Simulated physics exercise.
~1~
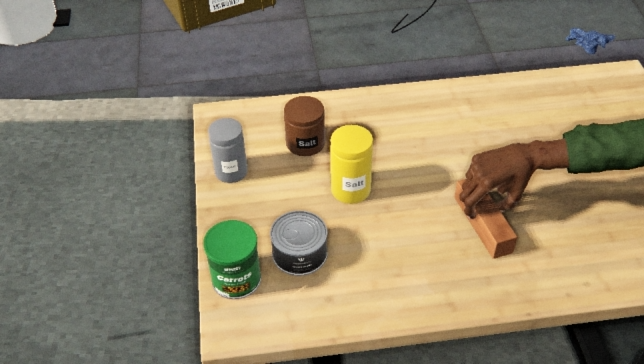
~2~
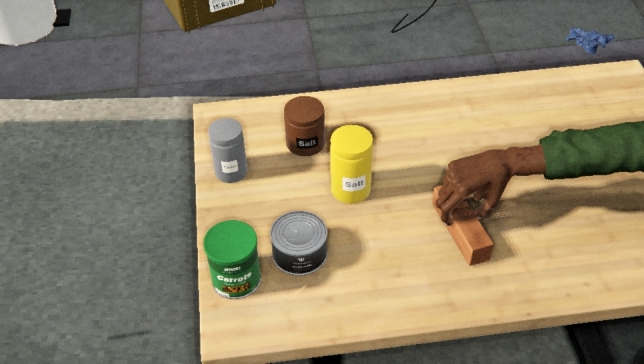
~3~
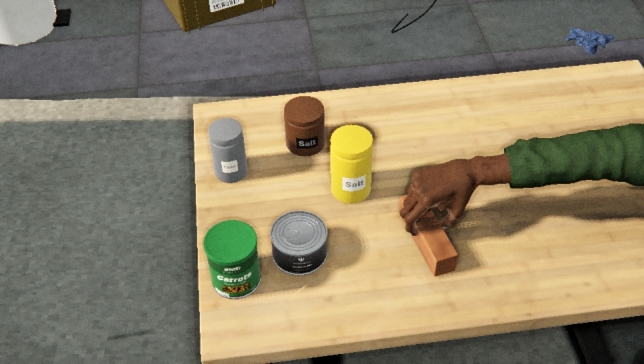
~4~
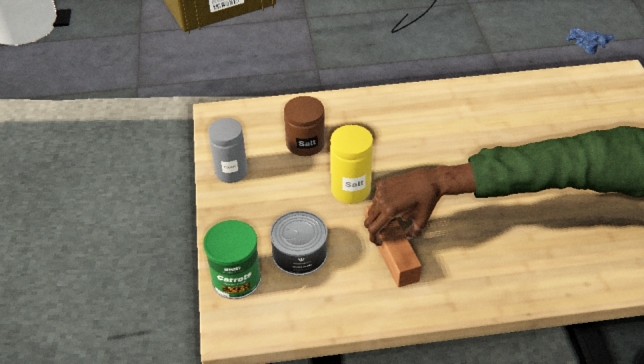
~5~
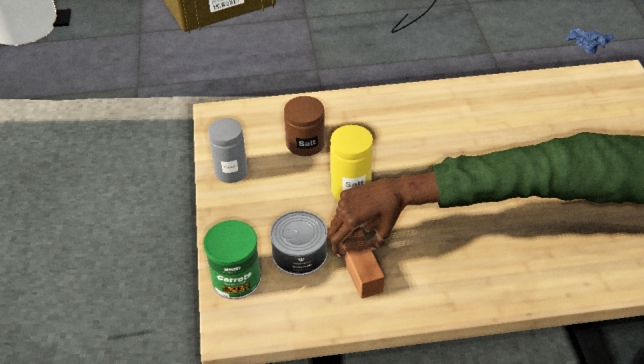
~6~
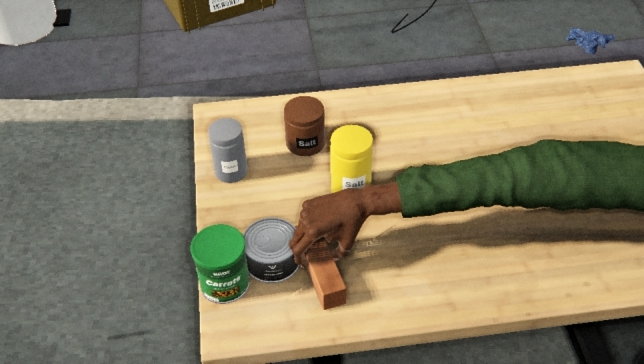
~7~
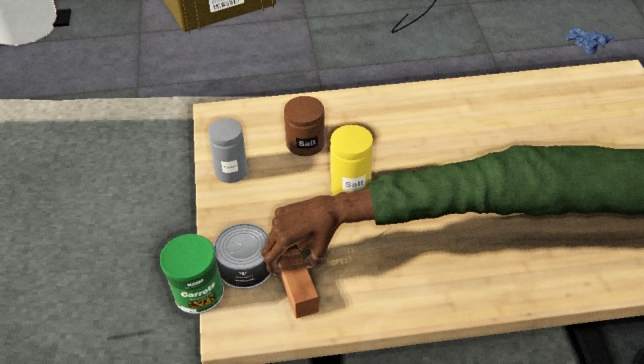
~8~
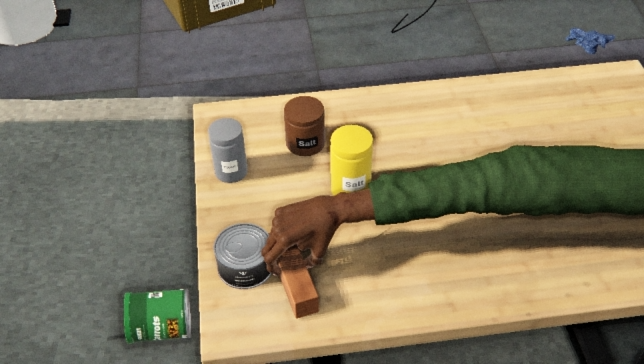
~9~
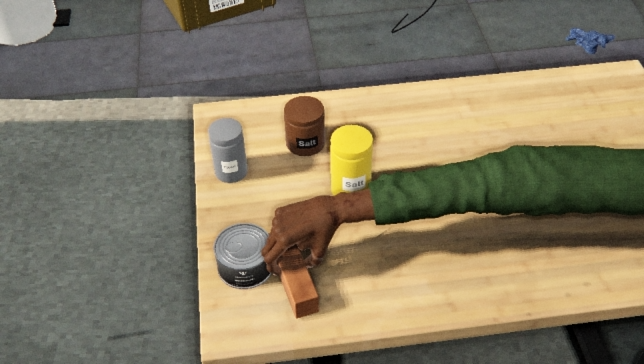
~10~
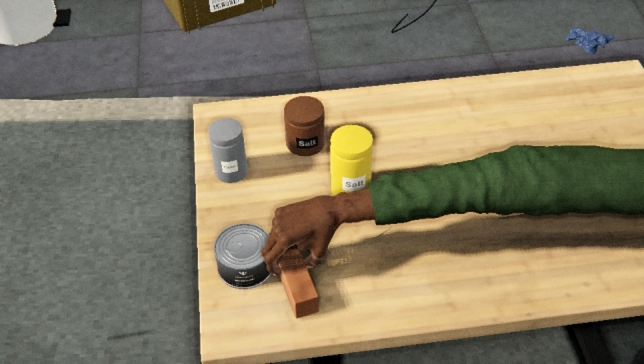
On a pale wooden table above a grey floor, five containers stand near the left end while a dark-skinned hand in a green sleeve holds a reddish-brown block. The hand slides the block steadily left and slightly toward the viewer until it reaches the black tub. The tub shifts left and pushes the green tin toward the bare edge. The tin tips over the side, drops onto its side and disappears from view. The hand stops with the block beside the tub, which stays upright near the edge, while the grey, brown and yellow jars stand where they began.
